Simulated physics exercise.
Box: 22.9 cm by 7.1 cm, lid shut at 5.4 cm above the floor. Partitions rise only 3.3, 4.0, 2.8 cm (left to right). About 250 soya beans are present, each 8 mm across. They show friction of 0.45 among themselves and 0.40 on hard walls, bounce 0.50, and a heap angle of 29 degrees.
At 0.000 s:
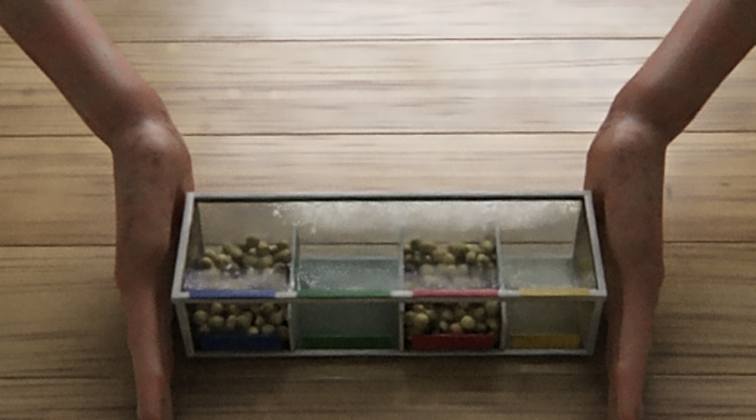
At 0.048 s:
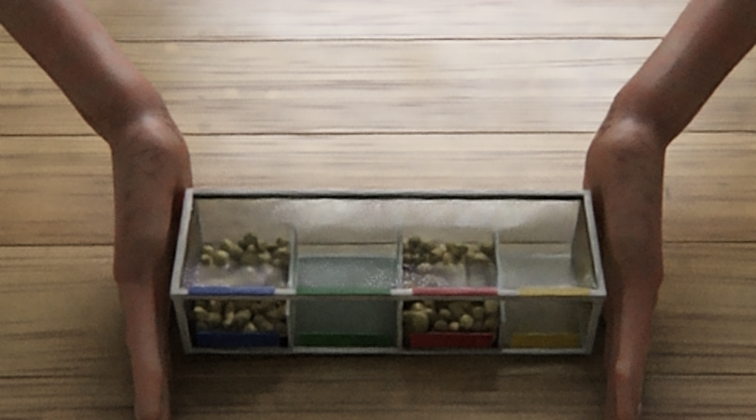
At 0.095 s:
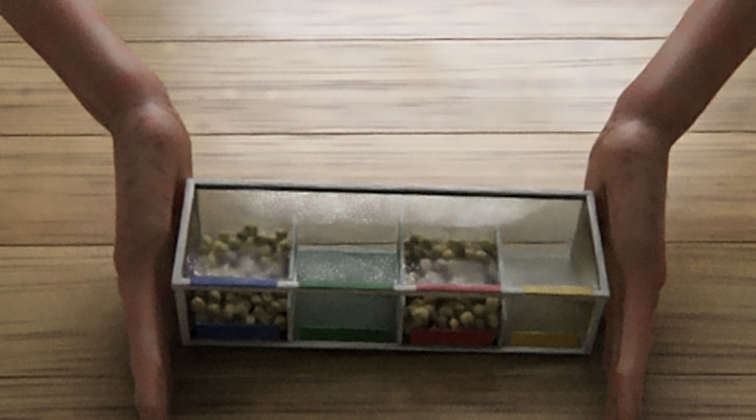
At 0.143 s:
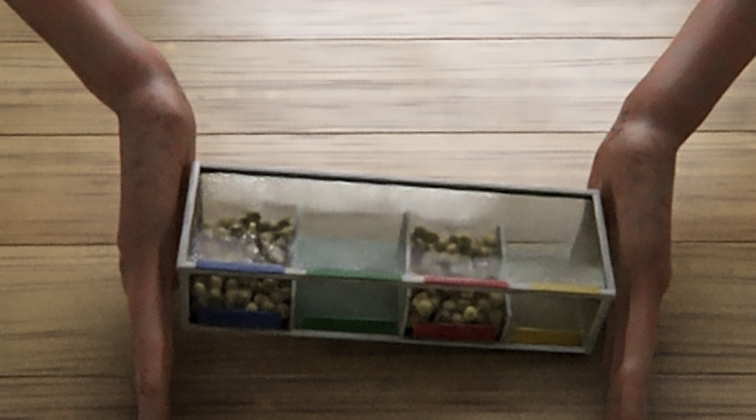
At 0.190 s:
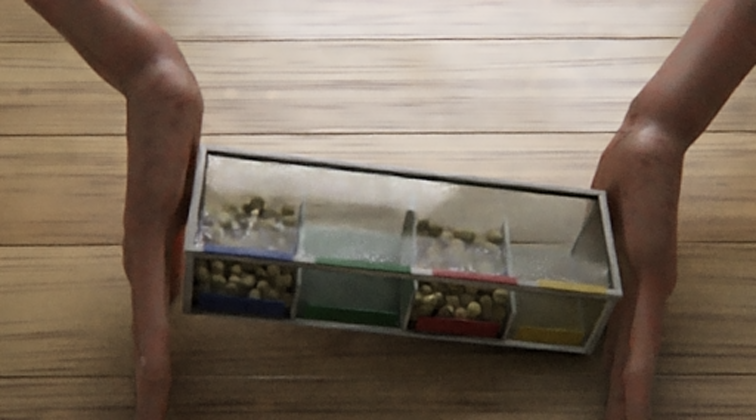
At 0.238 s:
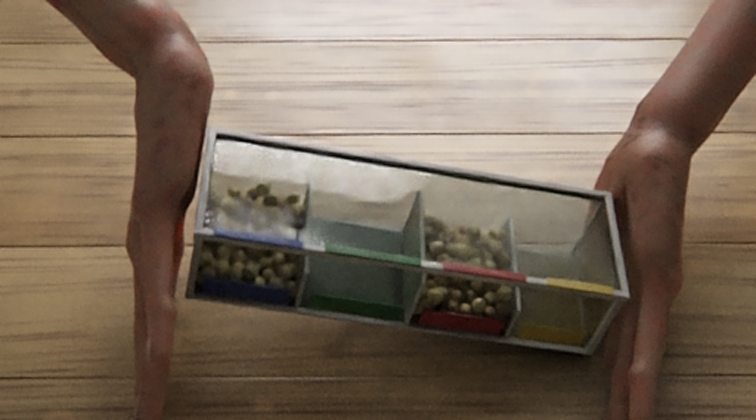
Two hands tilt a clear divided box of beans, raising its left end.
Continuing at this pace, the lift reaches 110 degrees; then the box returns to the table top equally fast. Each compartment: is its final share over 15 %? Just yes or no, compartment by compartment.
Red gets a no, blue gets a no, green gets a no, yellow gets a yes.
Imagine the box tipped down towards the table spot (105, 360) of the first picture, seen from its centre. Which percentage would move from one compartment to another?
Roughly 20 percent of them.
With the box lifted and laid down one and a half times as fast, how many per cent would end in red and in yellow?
Red 5 %, yellow 90 %.
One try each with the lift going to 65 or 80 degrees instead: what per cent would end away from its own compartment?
Around 10 and 35 in a hundred, respectively.
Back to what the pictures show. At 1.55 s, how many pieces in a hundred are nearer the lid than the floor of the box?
Share: Approx. 80 %.
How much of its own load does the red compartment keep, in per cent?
0 %.
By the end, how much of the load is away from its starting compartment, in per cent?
100 %.
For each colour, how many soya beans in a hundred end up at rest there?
Per cent by compartment - red 5, blue 0, green 5, yellow 90.
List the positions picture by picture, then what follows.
Box tilt 0 degrees, front corners at (180, 295) and (598, 293); red 55 %, blue 45 %, in the first frame.
Box tilt 1 degrees, front corners at (179, 291) and (598, 293), in the second frame.
Box tilt 3 degrees, front corners at (180, 281) and (601, 293), in the third frame.
Box tilt 6 degrees, front corners at (186, 264) and (607, 292), lowest corner right back, in the fourth frame.
Box tilt 10 degrees, front corners at (193, 248) and (614, 292), lowest corner right back, in the fifth frame.
Box tilt 13 degrees, front corners at (202, 231) and (620, 294), lowest corner right back; red 55 %, blue 45 %. The box's pace is about 75 degrees a second, in the sixth frame.
Then, at 1.55 s, tilt 110 degrees; red 20 %, blue 20 %, green 15 %, yellow 45 %.
After 2.42 s, tilt 51 degrees; red 5 %, green 5 %, yellow 90 %.
After 3.30 s, tilt 0 degrees; red 5 %, green 5 %, yellow 90 %.
At rest (3.7 s), red 5 %, blue 0 %, green 5 %, yellow 90 %.
